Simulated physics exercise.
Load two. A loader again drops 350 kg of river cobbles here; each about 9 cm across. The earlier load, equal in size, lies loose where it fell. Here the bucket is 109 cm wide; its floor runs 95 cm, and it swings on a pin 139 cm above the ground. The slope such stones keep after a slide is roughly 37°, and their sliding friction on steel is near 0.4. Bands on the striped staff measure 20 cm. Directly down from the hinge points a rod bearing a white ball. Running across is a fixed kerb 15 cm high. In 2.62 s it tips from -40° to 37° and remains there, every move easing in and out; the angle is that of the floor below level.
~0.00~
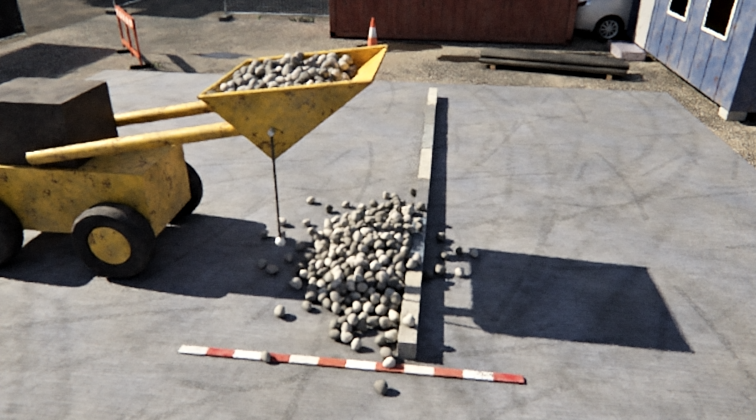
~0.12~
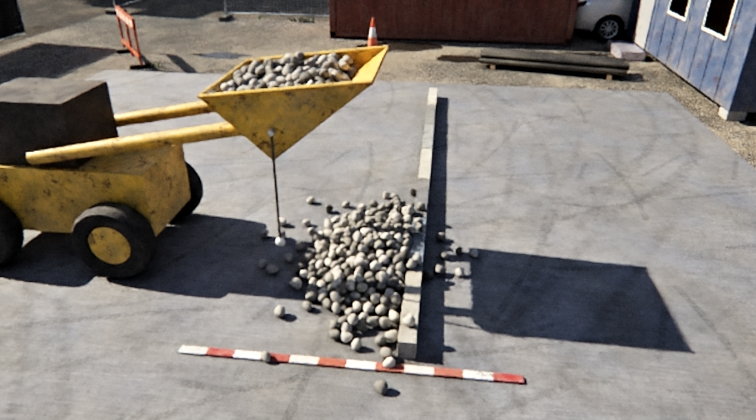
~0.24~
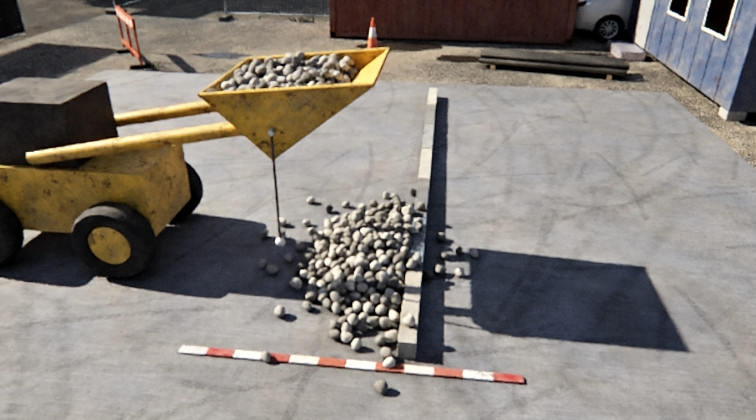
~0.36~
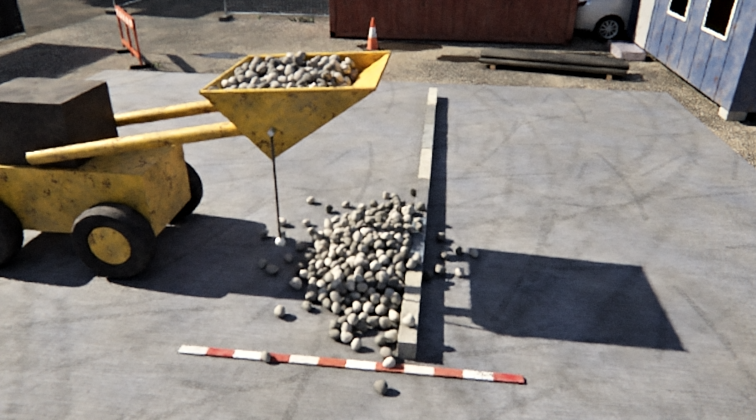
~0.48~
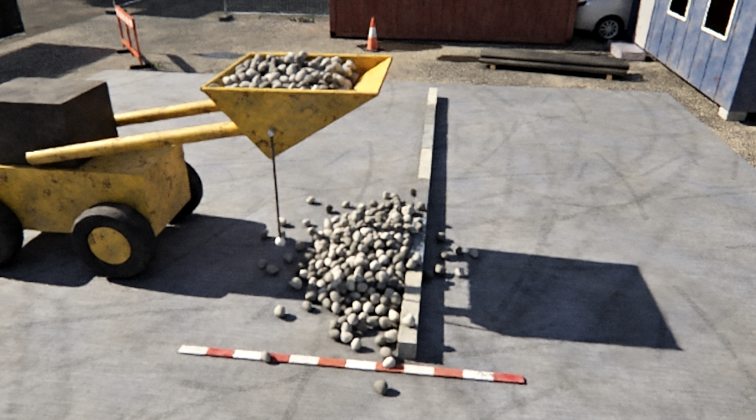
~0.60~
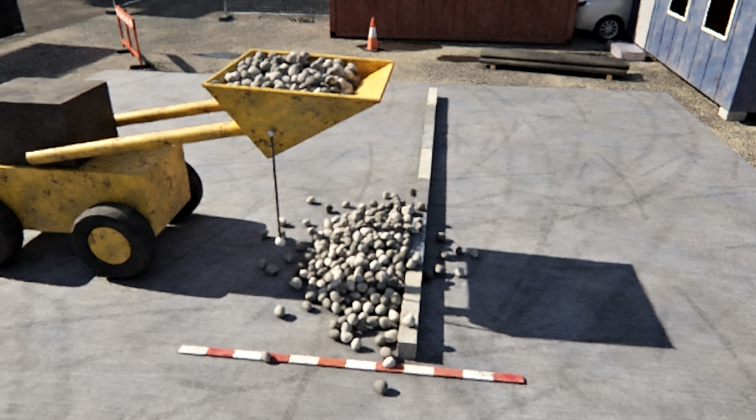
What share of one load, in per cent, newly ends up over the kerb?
58 %.
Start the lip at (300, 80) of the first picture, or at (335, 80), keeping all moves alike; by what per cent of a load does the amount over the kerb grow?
Around 0 and 20 percent respectively.
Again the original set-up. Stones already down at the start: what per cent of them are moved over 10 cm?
Close to 5 in a hundred of them.
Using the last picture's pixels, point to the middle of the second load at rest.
They come to rest centred about (436, 252).
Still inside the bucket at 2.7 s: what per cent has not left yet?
I'd say about 15 per cent.
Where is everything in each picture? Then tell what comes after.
In the first picture, the bucket is at -40°, its lip at (372, 81); the top of the load is at (319, 62). The earlier load is highest near (376, 238), 24 cm above ground level, 98 % on this side of the kerb, 2 % over the kerb.
In the second picture, the bucket is at -40°, its lip at (372, 82); the top of the load is at (315, 63); the stones move at 0.0 m/s on average.
The third picture shows lip at (374, 85), floor tilted -38°, highest stones at (316, 63); the stones move at 0.1 m/s on average.
In the fourth picture, the bucket is at -36°, its lip at (376, 89); the top of the load is at (312, 64); the stones move at 0.1 m/s on average.
The fifth picture shows lip at (378, 94), floor tilted -33°, highest stones at (294, 64); the stones move at 0.1 m/s on average.
The sixth picture shows lip at (380, 101), floor tilted -30°, highest stones at (273, 61); the stones move at 0.1 m/s on average.
After 2.0 s the floor is at 25°; in per cent of one load, 96 in the bucket, 102 on this side of the kerb, 2 over the kerb; the foremost stones are at (446, 258).
After 2.7 s the floor is at 37°; in per cent of one load, 17 in the bucket, 158 on this side of the kerb, 25 over the kerb; the foremost stones are at (491, 263).
After 3.1 s the floor is at 37°; in per cent of one load, 0 in the bucket, 153 on this side of the kerb, 47 over the kerb; the foremost stones are at (545, 282).
After 5.7 s the floor is at 37°; in per cent of one load, 0 in the bucket, 141 on this side of the kerb, 59 over the kerb; the foremost stones are at (600, 286). Net gain over the kerb, 58.
